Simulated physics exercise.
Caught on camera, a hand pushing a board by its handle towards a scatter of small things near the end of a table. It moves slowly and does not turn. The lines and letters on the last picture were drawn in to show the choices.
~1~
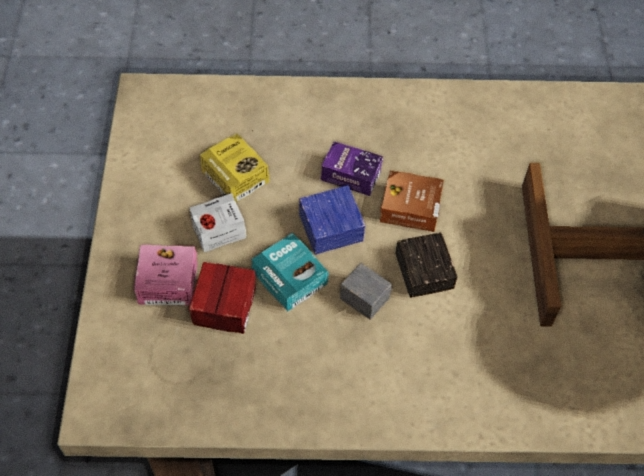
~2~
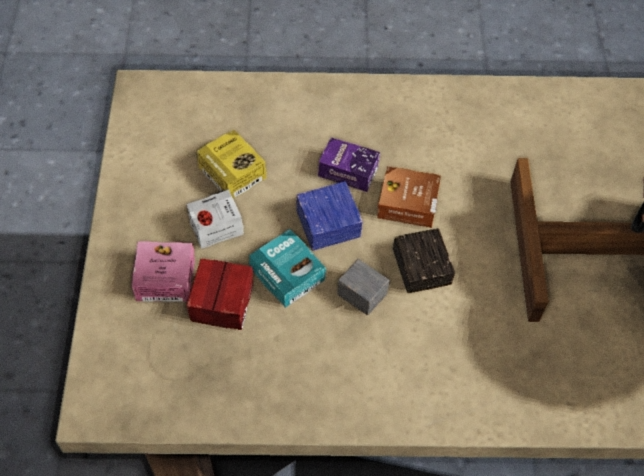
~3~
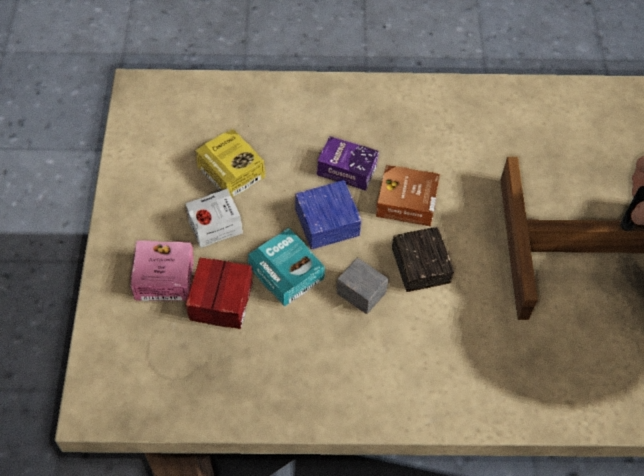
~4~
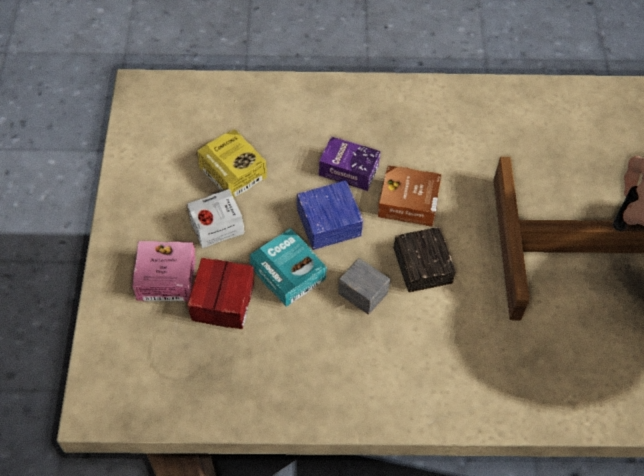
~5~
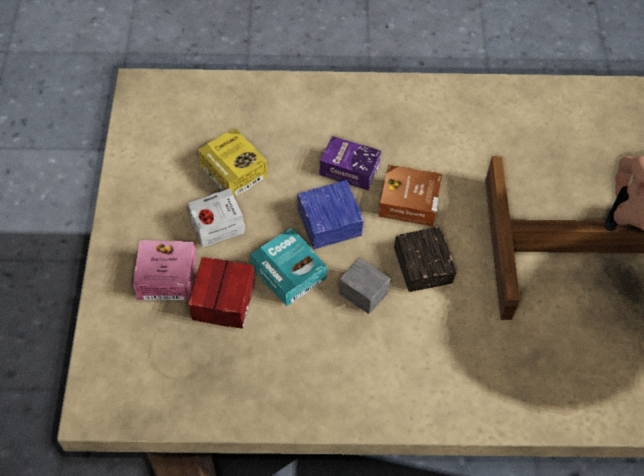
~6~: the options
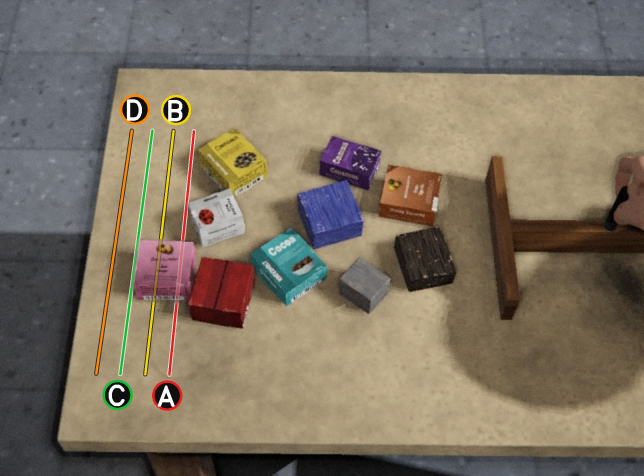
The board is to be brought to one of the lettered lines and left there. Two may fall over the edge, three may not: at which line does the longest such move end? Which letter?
At A, and not beyond.
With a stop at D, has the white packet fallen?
Yes.
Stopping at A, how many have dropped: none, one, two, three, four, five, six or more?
By then, two.
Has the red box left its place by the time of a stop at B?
By then, yes.
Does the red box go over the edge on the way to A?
By then, no.
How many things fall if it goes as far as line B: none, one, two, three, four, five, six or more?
In all, four.
On the marked copy, A at (183, 243); B at (161, 243); C at (138, 242); D at (116, 242).
Taking A. A third of the way, board (390, 223); purple packet (324, 154); red box (220, 297).
Two thirds of the way, board (274, 221); white packet (135, 213); pink box (131, 271).
When it is over, board (184, 220); white packet over the edge; pink box over the edge; two fallen.
As for the rest, B drops four; C drops five; D drops six.
